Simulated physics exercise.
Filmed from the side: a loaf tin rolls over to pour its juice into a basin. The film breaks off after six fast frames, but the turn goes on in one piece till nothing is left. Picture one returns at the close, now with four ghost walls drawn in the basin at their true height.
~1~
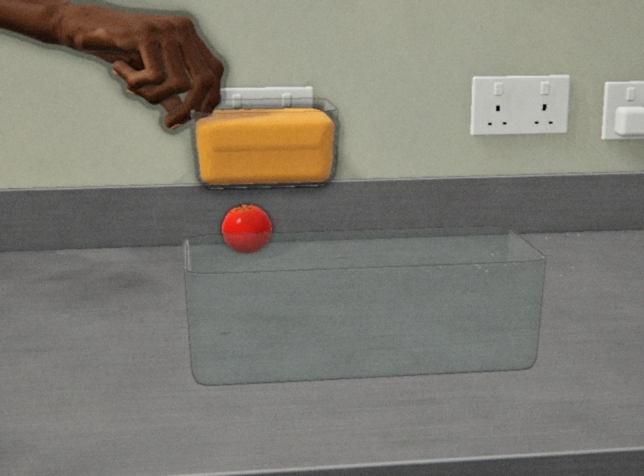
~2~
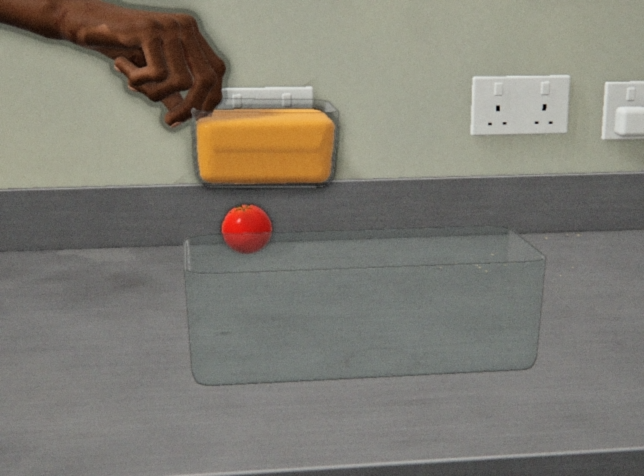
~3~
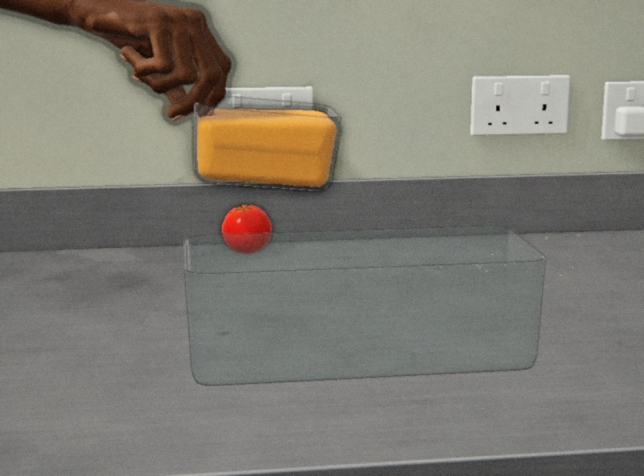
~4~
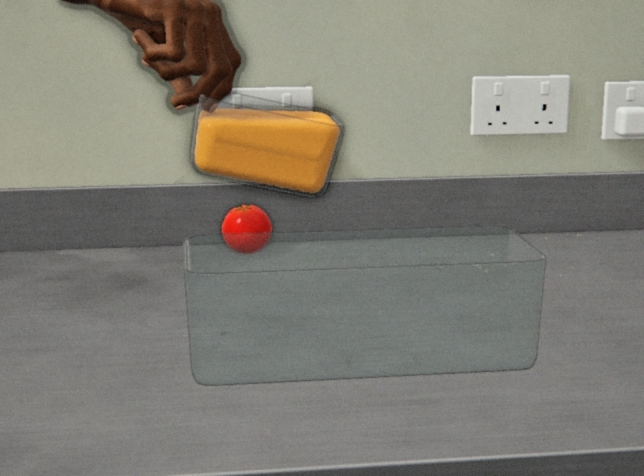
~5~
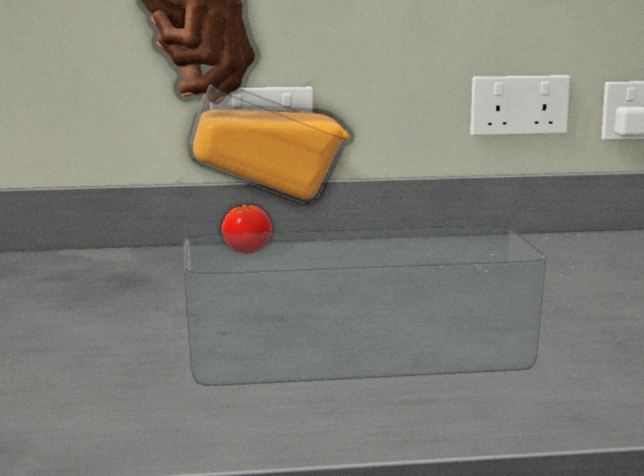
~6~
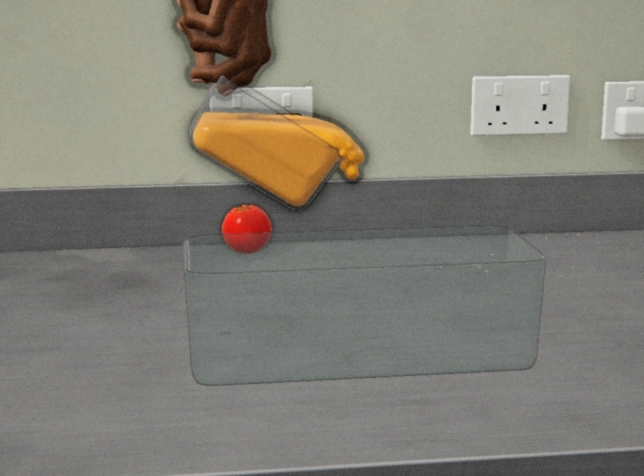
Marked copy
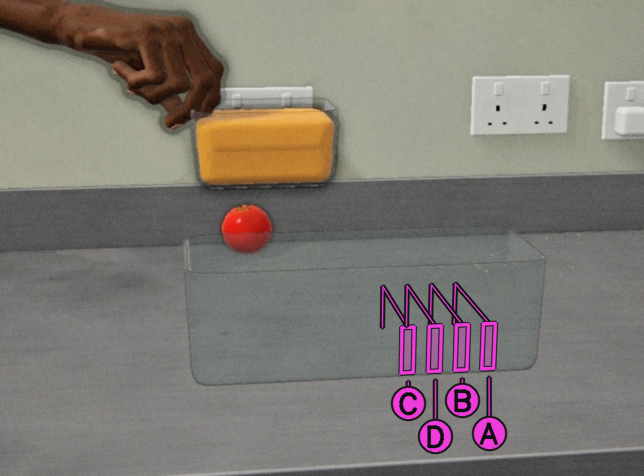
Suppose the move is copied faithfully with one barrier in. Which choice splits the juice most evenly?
The best place is C.
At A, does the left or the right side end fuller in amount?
The left one.
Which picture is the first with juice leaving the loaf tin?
Picture 5.
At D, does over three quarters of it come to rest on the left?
Yes.
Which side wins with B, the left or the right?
The left side.
On the marked copy, A at (489, 377); B at (462, 378); C at (408, 381); D at (435, 380).
If A is chosen, about 96 % ends left of the wall and 4 % right of it.
If B is chosen, about 93 % ends left of the wall and 7 % right of it.
If C is chosen, about 46 % ends left of the wall and 54 % right of it.
If D is chosen, about 84 % ends left of the wall and 9 % right of it; 8 % is lost outside.
